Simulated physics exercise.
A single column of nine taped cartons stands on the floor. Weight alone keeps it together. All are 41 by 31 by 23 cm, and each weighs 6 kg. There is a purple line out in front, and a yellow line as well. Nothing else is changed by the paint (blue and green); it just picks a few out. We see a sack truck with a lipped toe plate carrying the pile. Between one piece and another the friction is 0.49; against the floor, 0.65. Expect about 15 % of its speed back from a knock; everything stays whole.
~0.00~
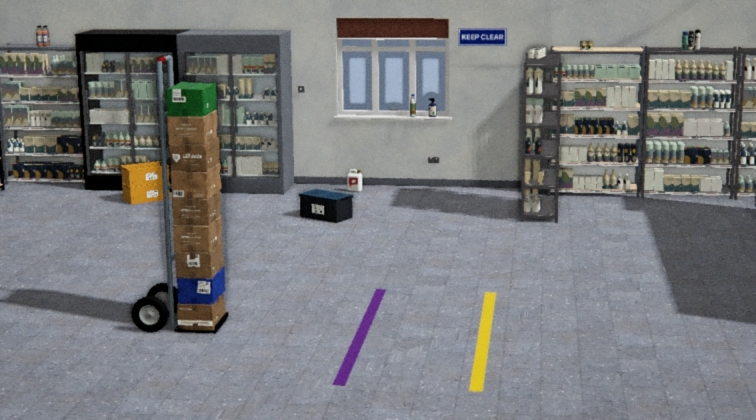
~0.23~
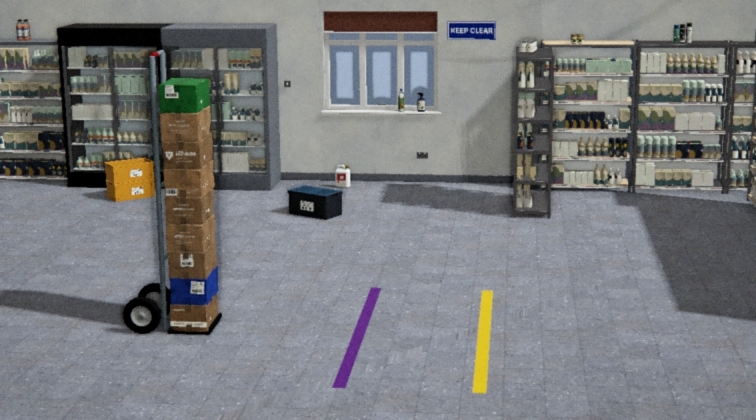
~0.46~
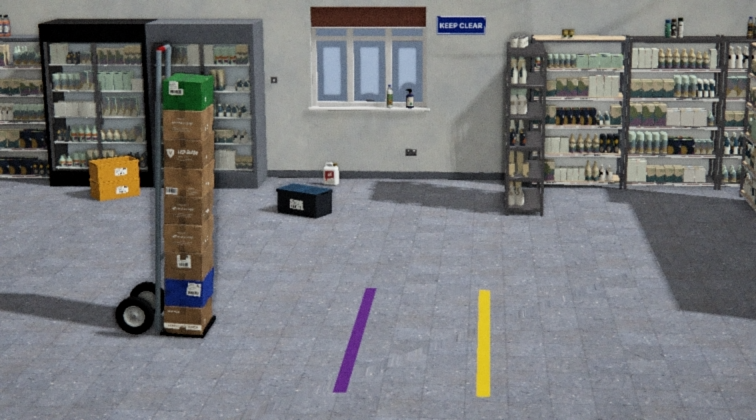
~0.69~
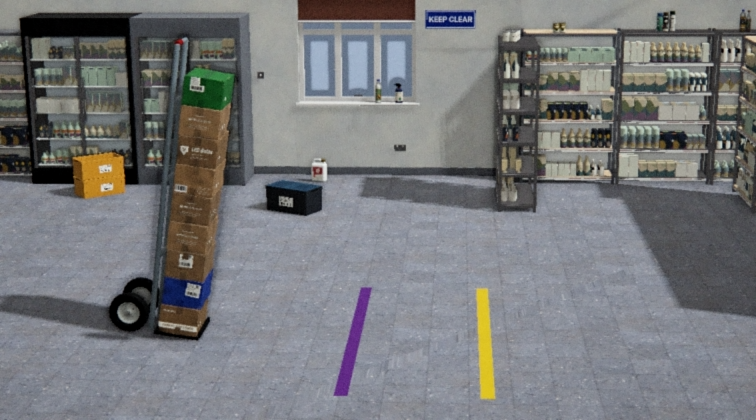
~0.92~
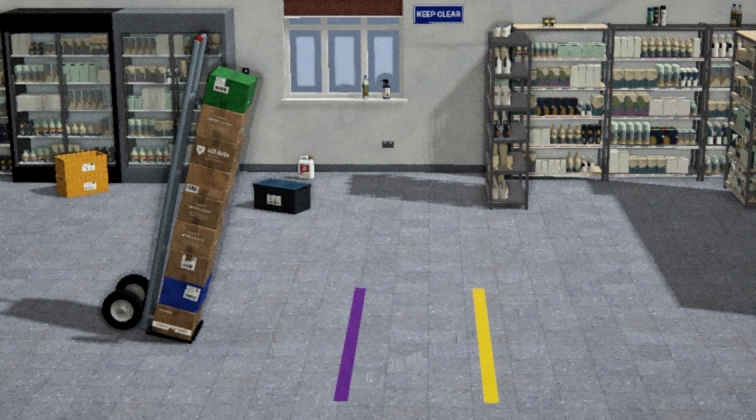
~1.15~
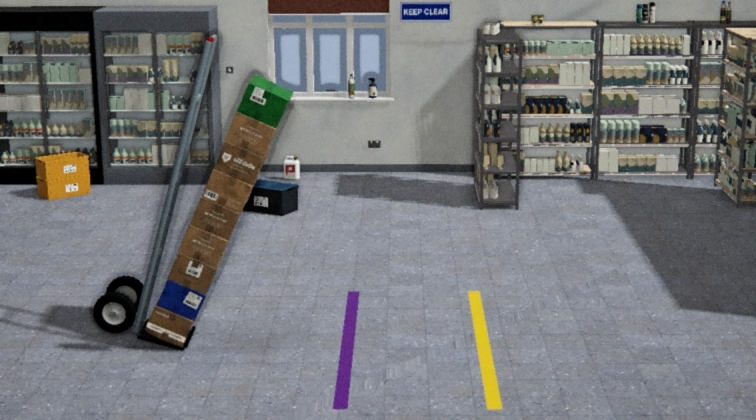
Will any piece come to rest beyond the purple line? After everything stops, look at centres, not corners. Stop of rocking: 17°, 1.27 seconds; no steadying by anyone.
Over the line.
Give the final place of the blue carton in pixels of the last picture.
About pixel (231, 323).
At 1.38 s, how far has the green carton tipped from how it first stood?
Roughly 40°.
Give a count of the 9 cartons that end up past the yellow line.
Exactly 1 in total.
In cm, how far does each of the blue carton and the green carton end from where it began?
Result: Blue at 50 cm, green at 300 cm.
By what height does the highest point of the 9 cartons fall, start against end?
170 cm.
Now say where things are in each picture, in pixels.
In the first frame (pixels give the middle of a visible side; the camera moves round a little), truck frame (162, 116) 0° forward; yellow line, near end, (478, 379); purple line, near end, (344, 374); green carton (185, 103); blue carton (195, 292); none has stirred.
In the second frame, truck frame (155, 113) 0° forward; green carton (178, 99).
In the third frame, truck frame (159, 109) 3° forward; green carton (182, 96) 9 cm from its place; blue carton (184, 294) 22 mm from its place; steepest lean 3°, the carton at (183, 321); movement in 9 of them.
In the fourth frame, truck frame (172, 103) 8° forward; green carton (203, 93) 9° from how it stood; blue carton (182, 294) 9° from how it stood; movement in 9 of them.
In the fifth frame, truck frame (186, 101) 13° forward; green carton (227, 94) 15° from how it stood; blue carton (181, 296) 15° from how it stood; movement in 9 of them.
In the sixth frame, truck frame (193, 102) 16° forward; yellow line, near end, (492, 394); purple line, near end, (342, 394); green carton (263, 106) 24° from how it stood, 11 cm lower; blue carton (181, 301) 24° from how it stood; steepest lean 24°, the carton at (239, 164); movement in 9 of them.
After 1.38 s, none of the 9 cartons past the purple line, 9 disturbed; green carton 40° from how it stood, 35 cm lower; blue carton 40° from how it stood.
After 1.70 s, 4 of the 9 cartons past the purple line; blue carton on its side; green carton 71° from how it stood, 1.36 m lower.
In the end (3.0 s), 4 of the 9 cartons past the purple line; blue carton on its side; green carton on its side. The farthest middle lies 1.02 m beyond that line. From the last view, middles, blue carton near (231, 323), green carton near (484, 325).
